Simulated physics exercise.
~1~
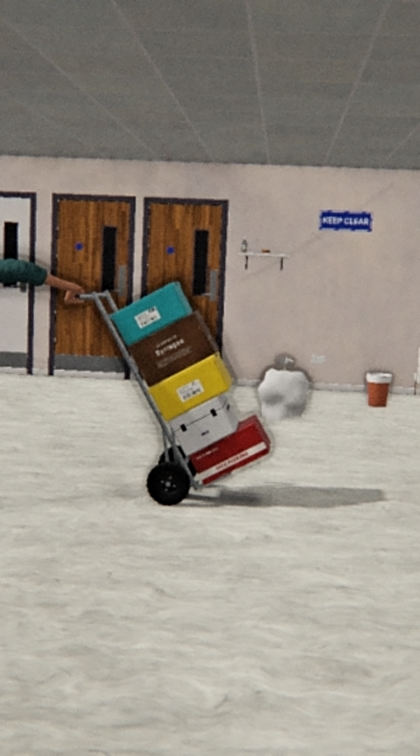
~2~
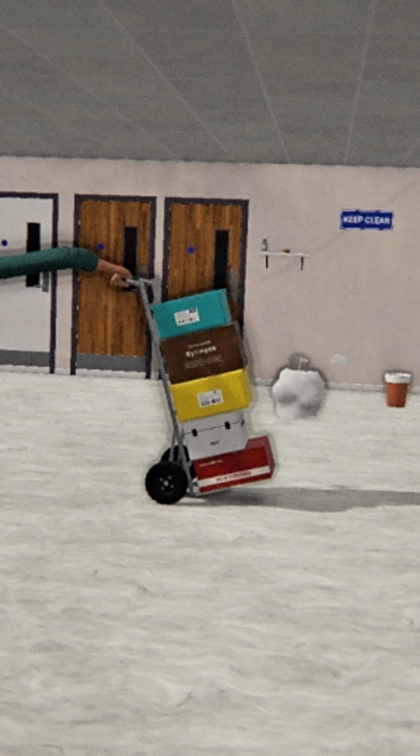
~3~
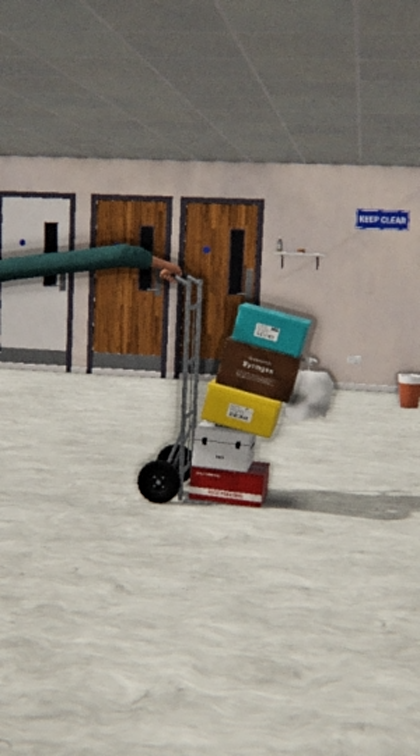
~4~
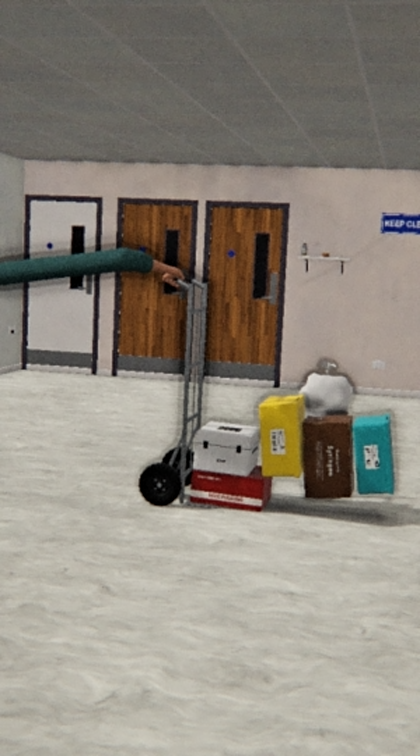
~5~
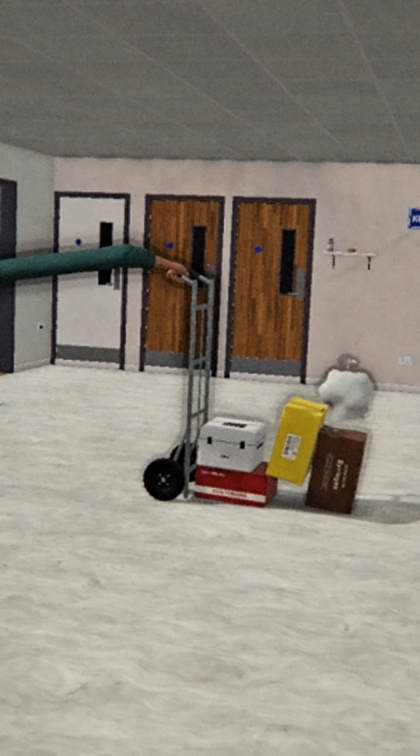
A hand truck stacked with five boxes leans back in a pale corridor, seen from the side, with wooden doors and a "keep clear" sign on the wall behind. From the top sit a turquoise tote, brown parcel, yellow tote, white toolbox and red box. A green-sleeved arm at the left grips the handle and swings the truck upright. The upper three boxes tip forward and tumble off to the right as the view drifts sideways. The turquoise one leaves view, the yellow and brown ones lie tilted together, and the white toolbox stays on the red box.
